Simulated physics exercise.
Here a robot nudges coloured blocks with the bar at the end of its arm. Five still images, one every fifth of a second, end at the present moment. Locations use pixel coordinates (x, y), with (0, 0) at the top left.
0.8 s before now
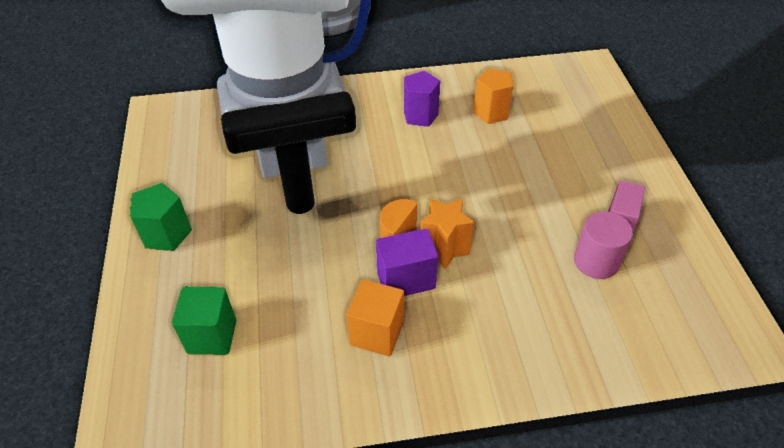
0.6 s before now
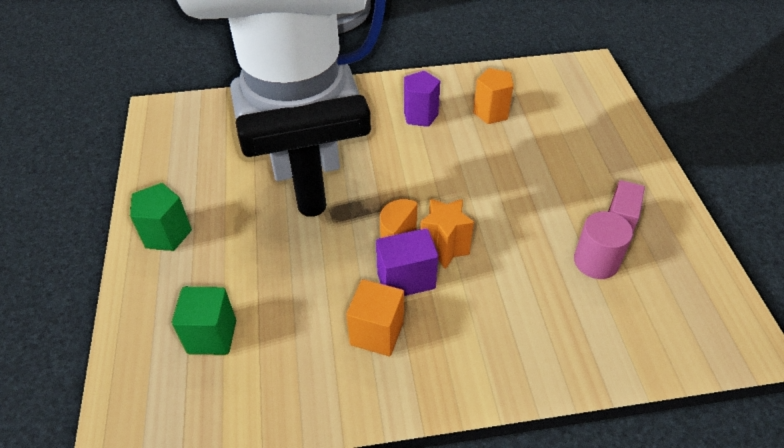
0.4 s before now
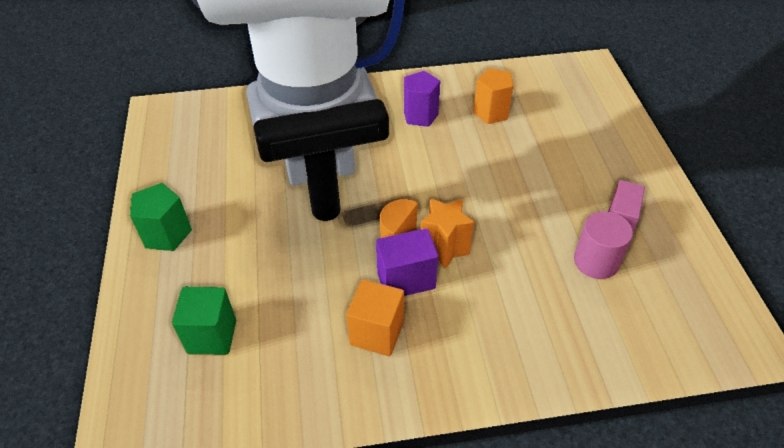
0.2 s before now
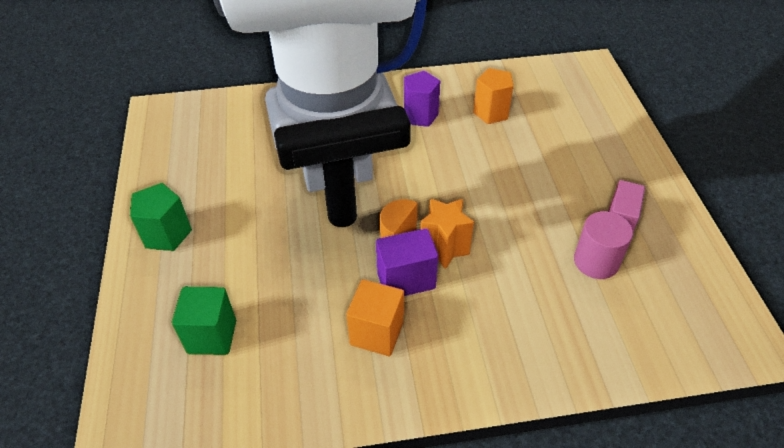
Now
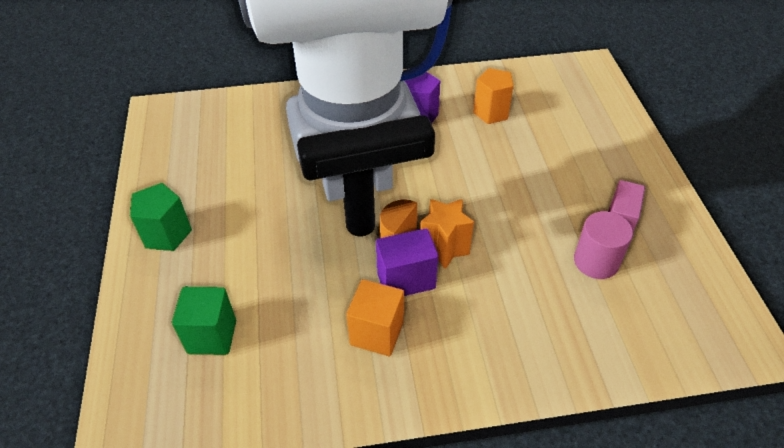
A robot arm with a black bar at its end slides steadily right and slightly toward the viewer over a pale wooden board, seen from above by a still camera. Green blocks sit at left, orange and purple ones cluster mid-board and stand at the back, and pink ones lie at right. The bar nears the cluster's left side while every block stays in place.
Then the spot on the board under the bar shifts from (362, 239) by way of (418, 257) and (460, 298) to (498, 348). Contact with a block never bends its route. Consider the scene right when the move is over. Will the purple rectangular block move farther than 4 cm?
My answer is no.
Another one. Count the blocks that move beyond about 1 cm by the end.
Moved: 3 or more.
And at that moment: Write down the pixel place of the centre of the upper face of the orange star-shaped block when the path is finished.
Pixel (504, 219).
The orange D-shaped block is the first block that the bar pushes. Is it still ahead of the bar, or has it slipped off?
My prediction: No longer in front.
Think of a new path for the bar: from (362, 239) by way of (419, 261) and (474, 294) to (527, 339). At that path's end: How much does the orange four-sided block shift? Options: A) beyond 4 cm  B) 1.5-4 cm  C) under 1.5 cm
I'll go with C - under 1.5 cm.
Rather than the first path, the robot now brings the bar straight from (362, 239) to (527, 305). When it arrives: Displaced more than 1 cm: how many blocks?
There will be three or more blocks displaced.
On the path given first. One third of the way, bar (420, 245); orange D-shaped block (452, 226); purple rectangular block (417, 256), turned 30° clockwise; orange star-shaped block (488, 219).
Two thirds of the way, bar (462, 286); orange D-shaped block (483, 244), turned 70° anticlockwise; purple rectangular block (421, 270), turned 70° clockwise; orange star-shaped block (504, 219), turned 40° anticlockwise.
At the end, bar (500, 336); orange four-sided block in place; orange D-shaped block (483, 244), turned 70° anticlockwise; purple rectangular block (421, 270), turned 70° clockwise; orange star-shaped block (504, 219), turned 40° anticlockwise.
